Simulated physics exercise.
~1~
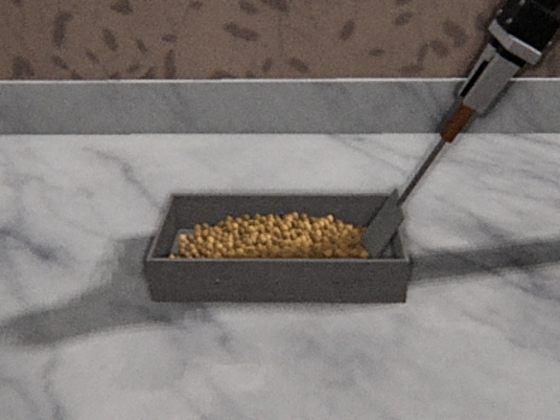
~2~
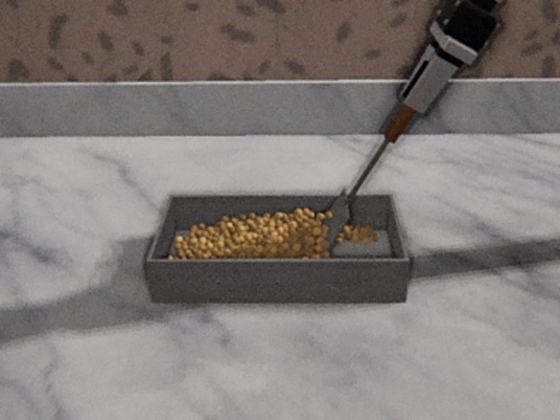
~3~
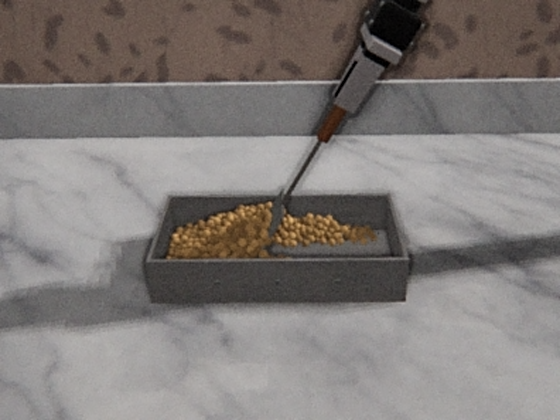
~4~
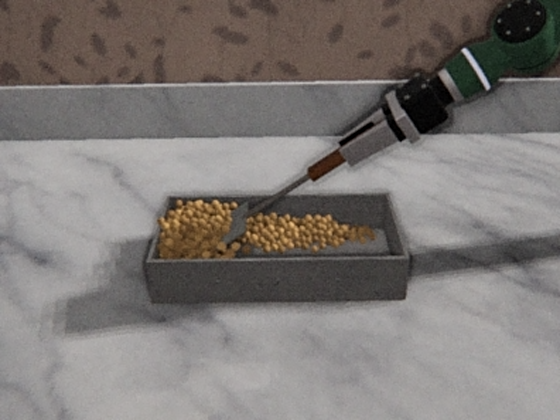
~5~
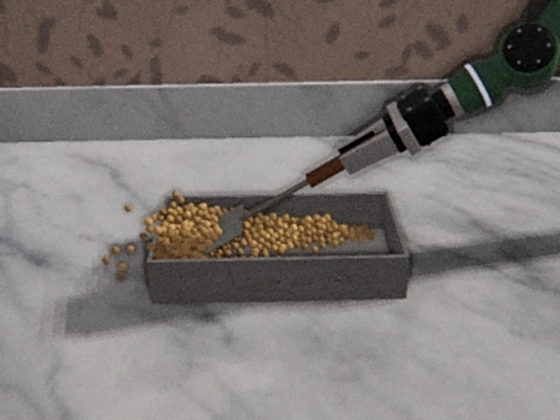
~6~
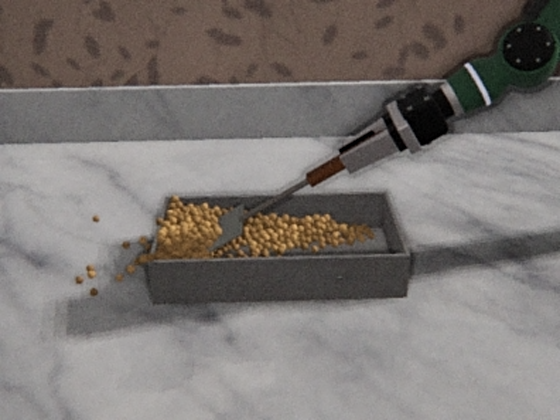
A green, black and silver robot arm reaches in from the upper right, holding a spatula with a reddish-brown handle over a grey rectangular tin heaped with dried chickpeas. The tin sits on a white marbled tabletop before a patterned brown wall, seen from slightly above. The blade starts at the right end and pushes leftward through the chickpeas, baring part of the tin's floor. It tilts flatter as the load piles against the left end. Some chickpeas spill over the rim and scatter on the tabletop, while most remain inside and the tin stays put.
